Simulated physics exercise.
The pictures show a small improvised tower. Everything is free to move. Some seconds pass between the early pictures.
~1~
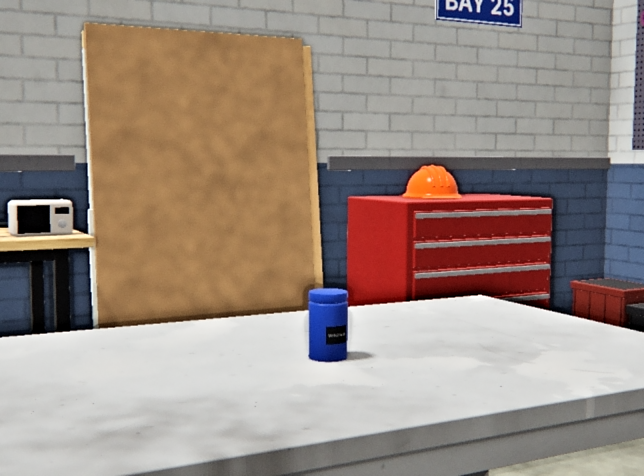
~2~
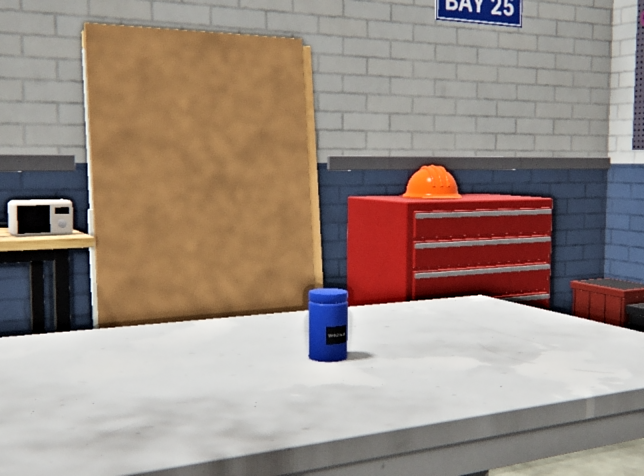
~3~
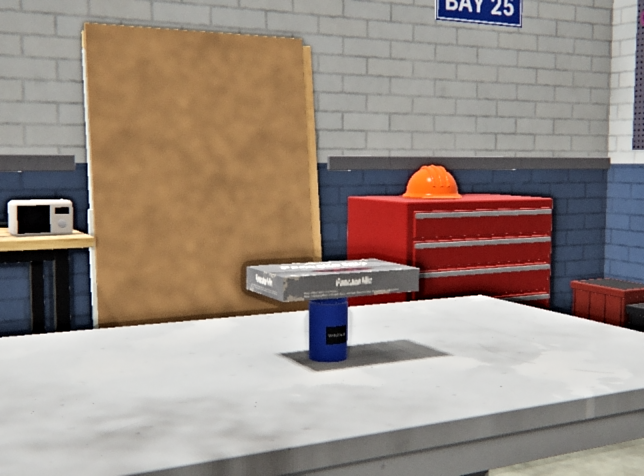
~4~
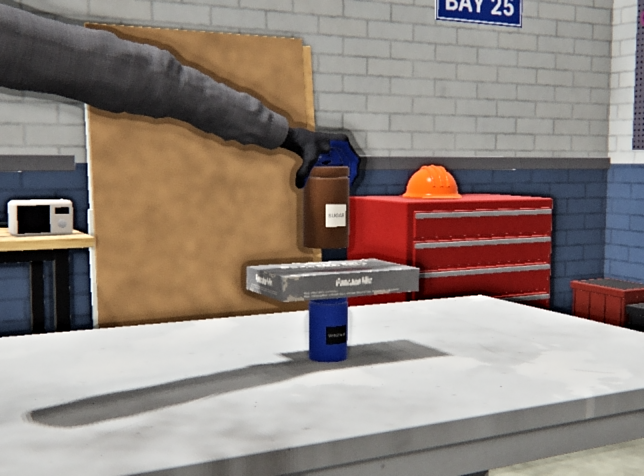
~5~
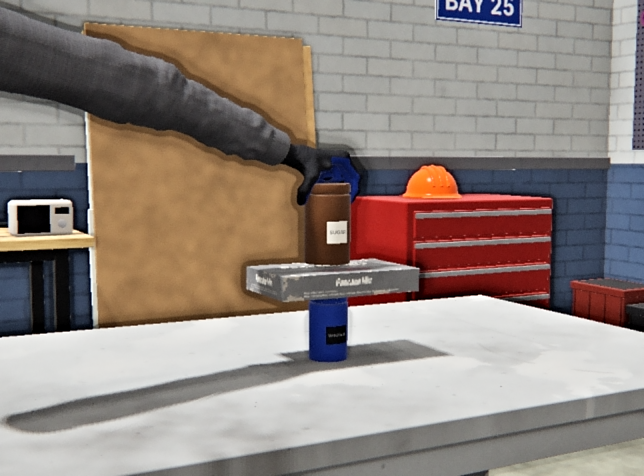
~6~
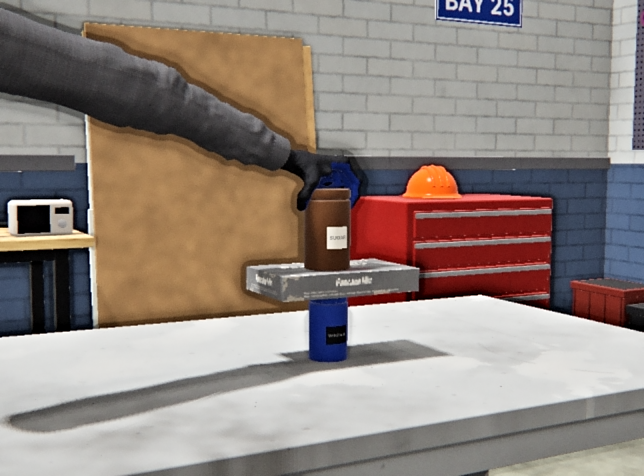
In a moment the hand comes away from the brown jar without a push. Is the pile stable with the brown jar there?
As it turns out, it holds.
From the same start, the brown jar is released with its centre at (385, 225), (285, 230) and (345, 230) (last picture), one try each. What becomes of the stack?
In the first case it loses its balance; in the second case it gives way; in the third case it stays up.
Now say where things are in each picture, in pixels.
In the first picture, the last thing is not in view yet.
In the second picture, the last thing is not in view yet.
In the third picture, the last thing is not in view yet; grey packet (332, 279).
The fourth picture shows still above its spot; brown jar (326, 207); grey packet (332, 279).
The fifth picture shows still above its spot; brown jar (327, 224); grey packet (332, 279).
The sixth picture shows in place under the hand; brown jar (327, 229); grey packet (332, 279).
Then, 0.30 s past the last view, nothing moves.
Then, 0.70 s past the last view, brown jar resting near (327, 229).
Finally, all 3 still in place. Final places as the last picture's camera would see them, brown jar near (327, 229). The stack stays up.
